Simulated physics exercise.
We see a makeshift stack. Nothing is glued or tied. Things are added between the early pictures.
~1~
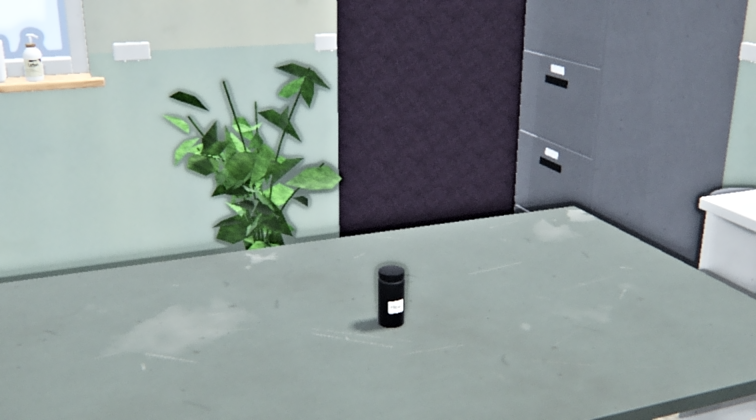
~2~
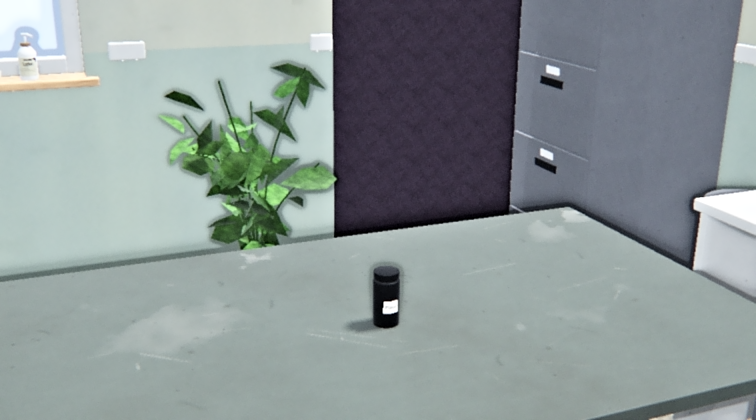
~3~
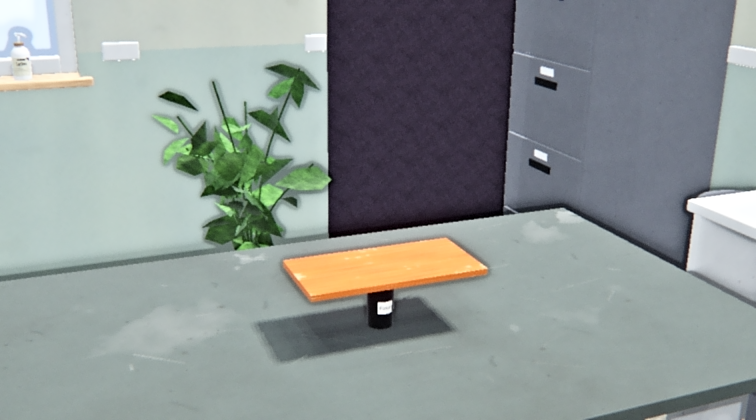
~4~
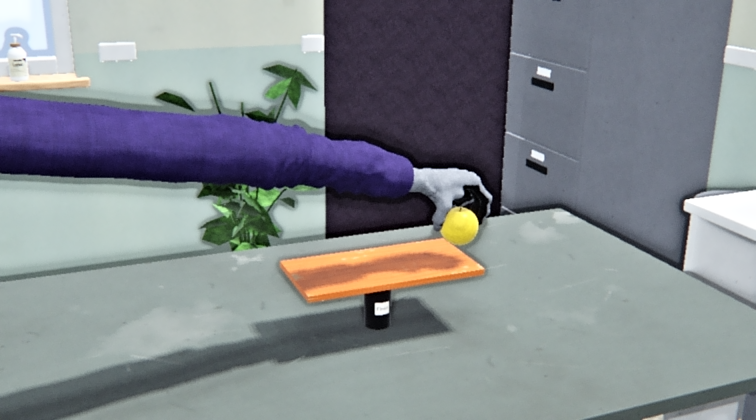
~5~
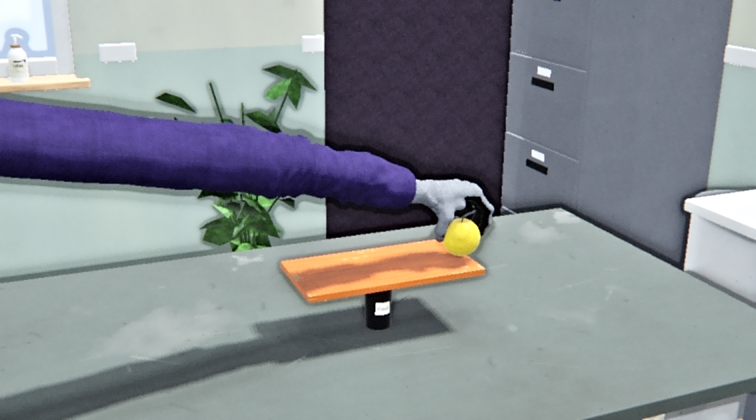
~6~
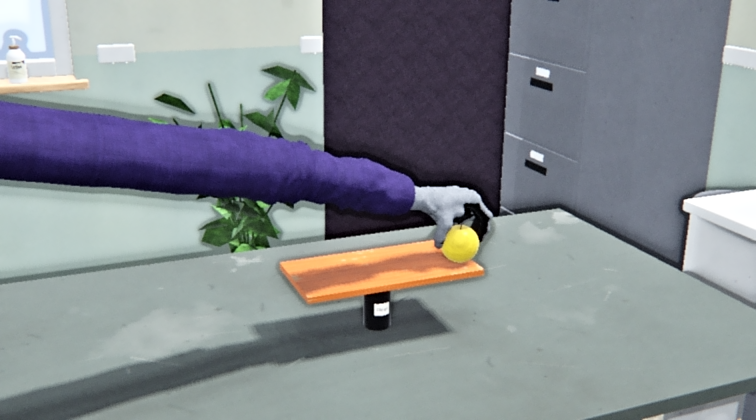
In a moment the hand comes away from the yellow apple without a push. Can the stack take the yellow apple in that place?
As it turns out, it loses its balance.
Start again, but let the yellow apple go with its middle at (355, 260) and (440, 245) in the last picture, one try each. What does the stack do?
First, it stays up; second, it comes apart.
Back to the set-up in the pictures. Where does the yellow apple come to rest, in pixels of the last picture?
Around (508, 297).
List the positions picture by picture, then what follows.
The last thing is not in view yet, in the first picture.
The last thing is not in view yet, in the second picture.
The last thing is not in view yet; orange board (384, 267), in the third picture.
Coming down; yellow apple (459, 226); orange board (382, 268), in the fourth picture.
Coming down; yellow apple (461, 237); orange board (382, 268), in the fifth picture.
In place under the hand; yellow apple (460, 244); orange board (381, 269), in the sixth picture.
Then, 0.40 s later than the last frame, yellow apple now fallen; orange board tilted by 44°.
Then, 0.60 s later than the last frame, orange board tilted by 34°.
When it is over, fallen, yellow apple; moved from the start, orange board; black shaker as before. End places, in pixels of the last picture, yellow apple near (508, 297). The stack comes apart.
